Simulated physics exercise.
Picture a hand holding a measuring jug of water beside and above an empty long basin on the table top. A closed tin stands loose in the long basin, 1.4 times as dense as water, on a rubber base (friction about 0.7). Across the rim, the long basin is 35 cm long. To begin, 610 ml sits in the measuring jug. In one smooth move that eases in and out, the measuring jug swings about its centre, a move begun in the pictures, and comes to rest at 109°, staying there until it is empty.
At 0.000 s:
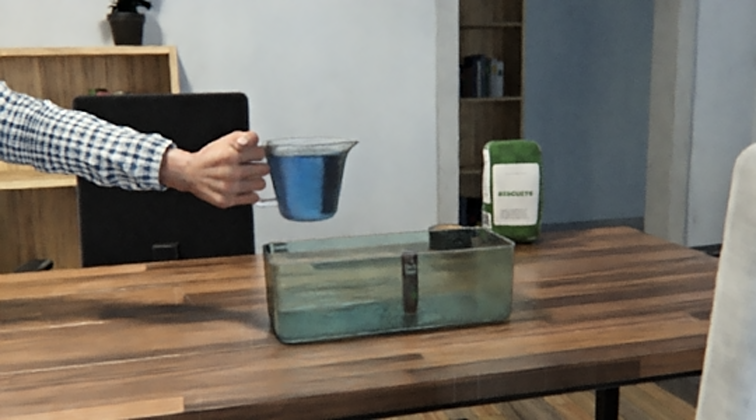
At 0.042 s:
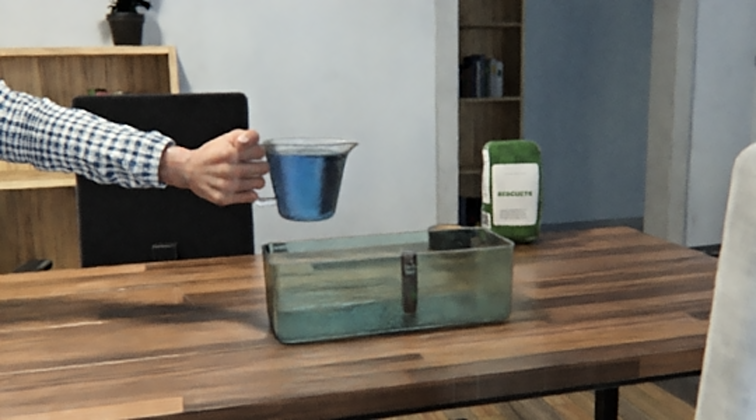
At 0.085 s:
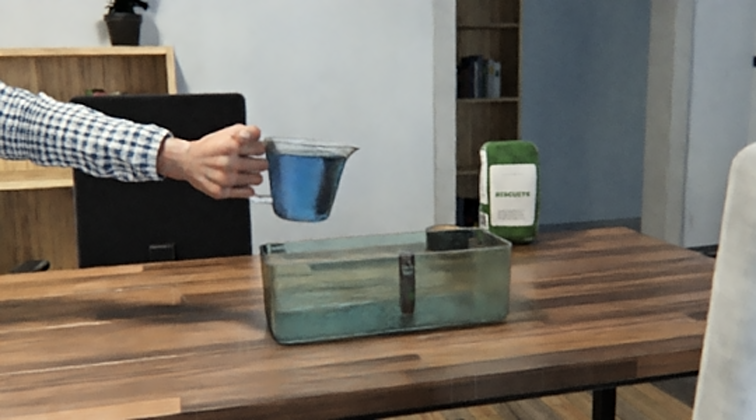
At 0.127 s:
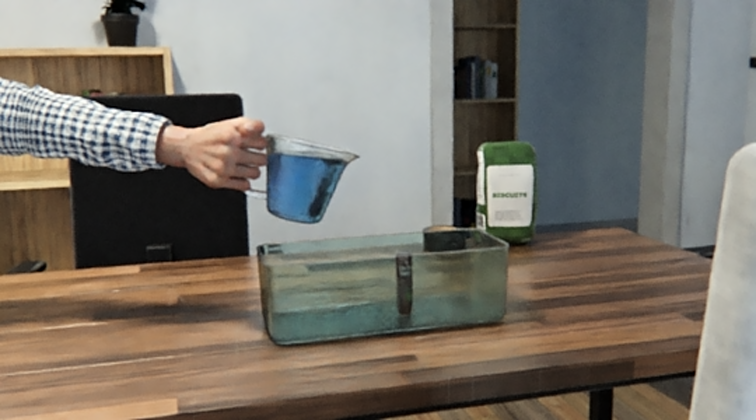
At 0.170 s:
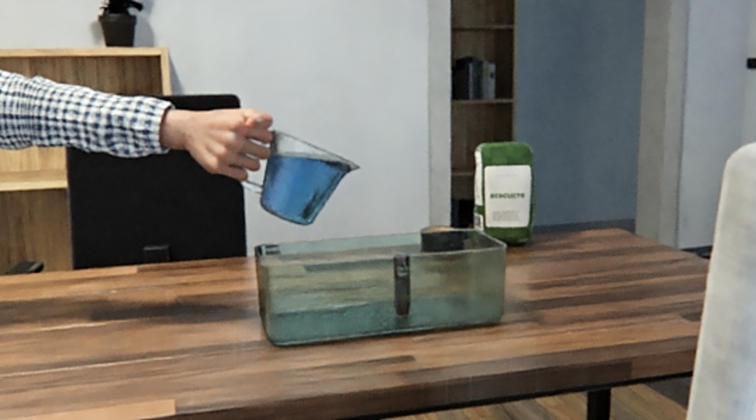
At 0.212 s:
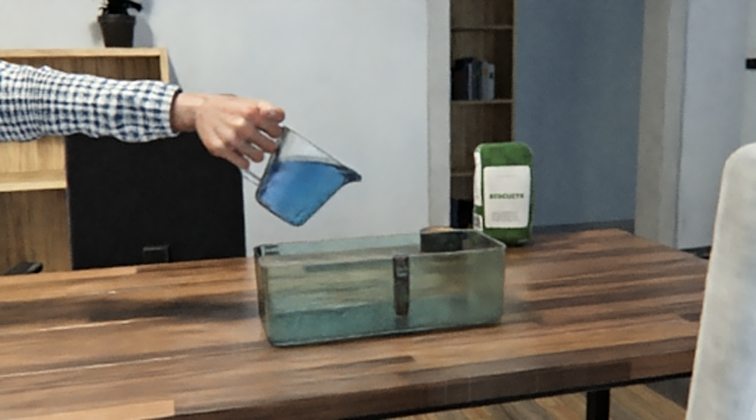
A hand in a checked sleeve steadily tilting a clear jug of blue liquid rightward above a glass basin on a wooden table.
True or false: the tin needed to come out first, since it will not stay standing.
True.
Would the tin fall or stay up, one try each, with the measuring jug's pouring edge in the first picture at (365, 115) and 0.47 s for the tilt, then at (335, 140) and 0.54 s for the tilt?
The tin overturns the first time and stays vertical the second time.
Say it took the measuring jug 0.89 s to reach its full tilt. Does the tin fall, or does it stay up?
Outcome - the tin comes down.
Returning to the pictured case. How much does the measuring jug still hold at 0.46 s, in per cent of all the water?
I'd put it near 34 percent.
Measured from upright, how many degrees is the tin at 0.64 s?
It leans about 35° from upright.
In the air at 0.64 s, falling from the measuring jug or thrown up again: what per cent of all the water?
Roughly 4 %.
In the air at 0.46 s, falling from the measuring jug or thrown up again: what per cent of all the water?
Near 18 per cent at that moment.
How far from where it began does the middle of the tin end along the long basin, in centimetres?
Roughly 8.5 cm.
After 0.46 s the tilt is 103° and 34 per cent is still to pour; the tin stands 1 cm from where it began.
After 0.64 s the tilt is 109° and 3 per cent is still to pour; the tin leans 35°.
After 0.83 s the tilt is 109° and 0 per cent is still to pour; the tin lies on its side.
After 1.04 s the tilt is 109° and 0 per cent is still to pour; the tin lies on its side.
In the end the tin lies on its side.
